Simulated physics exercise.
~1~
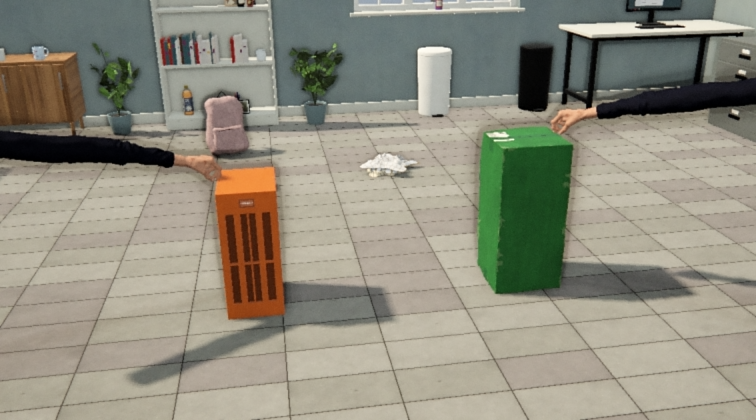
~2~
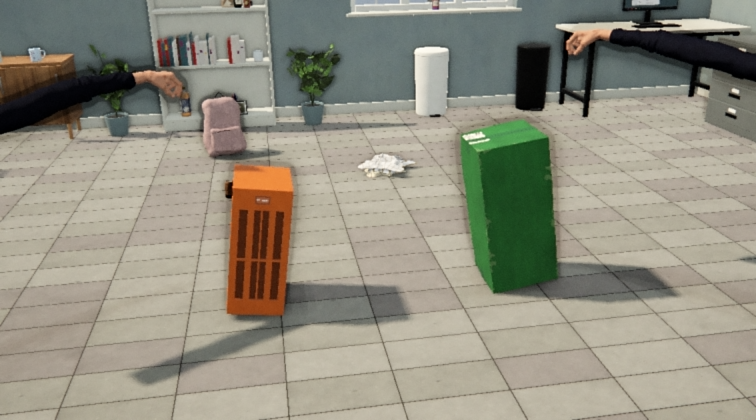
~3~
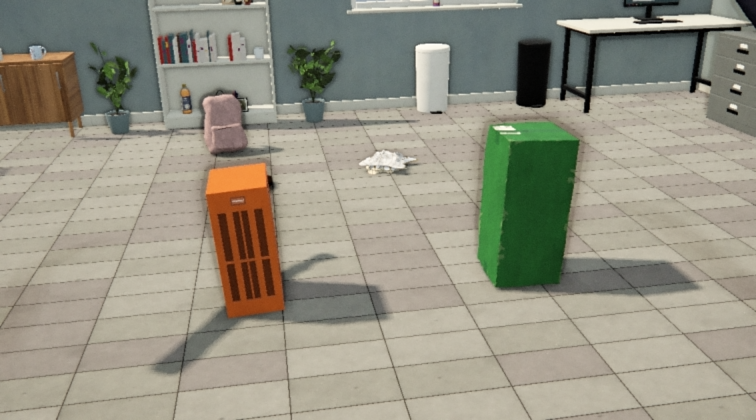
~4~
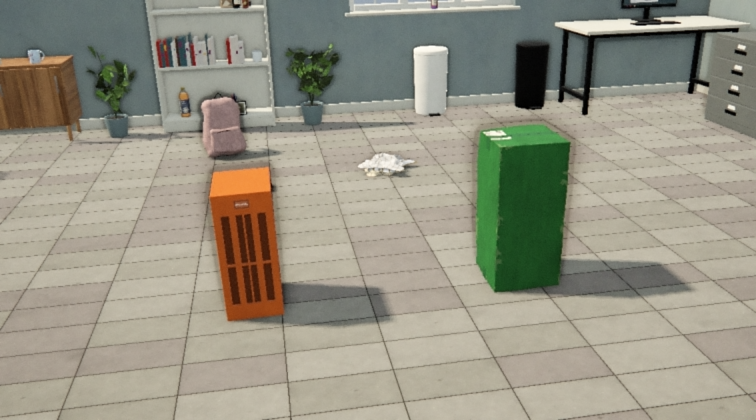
In a room with a tiled floor, two hands touch a standing orange crate and a tall green parcel, then draw back as the crate shifts right and the parcel leans left. Both rock back the other way and settle upright on their bases.
